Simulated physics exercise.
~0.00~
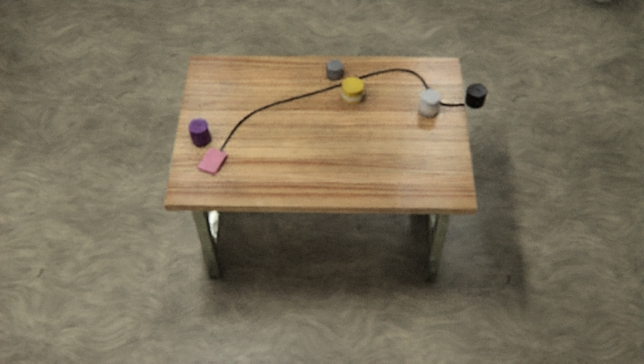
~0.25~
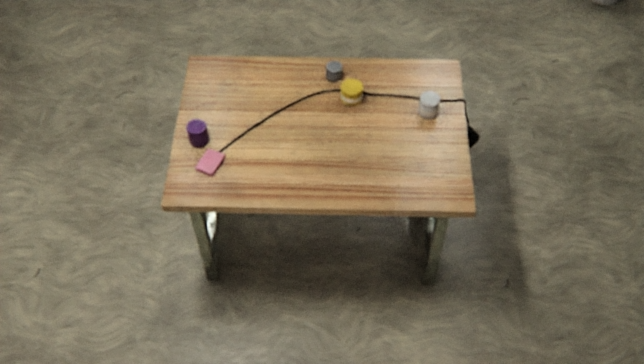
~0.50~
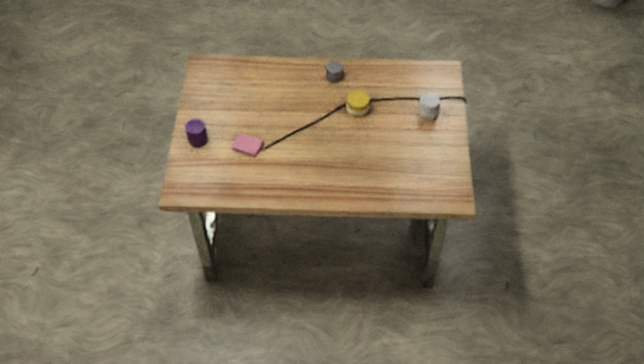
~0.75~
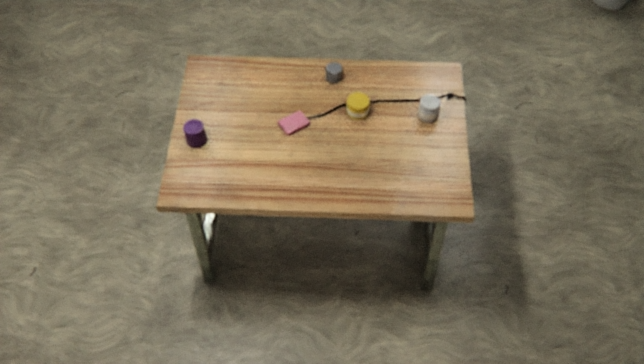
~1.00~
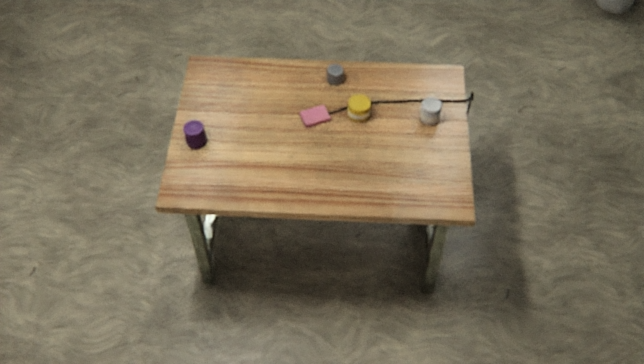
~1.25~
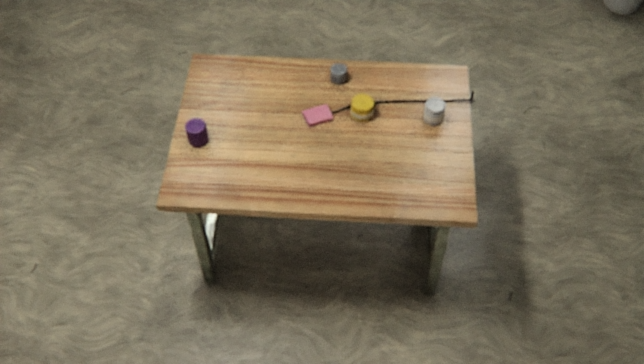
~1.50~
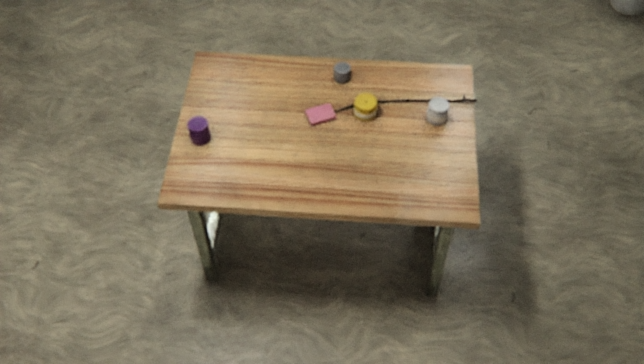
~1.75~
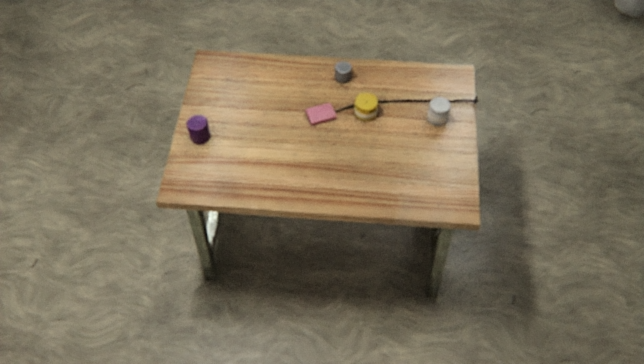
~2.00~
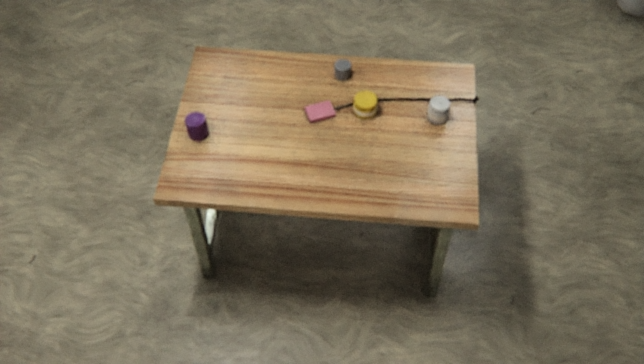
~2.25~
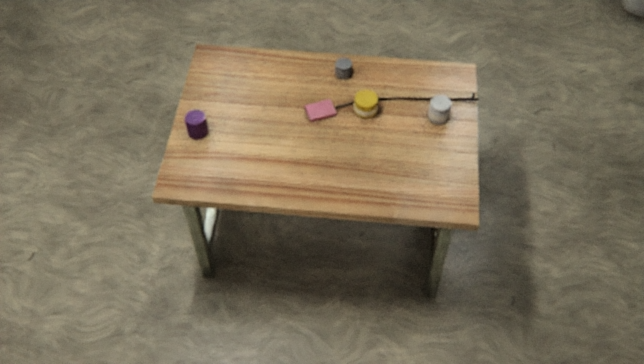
The video shows a black object dropping off the right edge of a wooden table, its dark cable pulling a flat pink object rightward and nudging a yellow canister slightly. The pink object stops beside the canister, while the purple, grey and white containers stay in place.
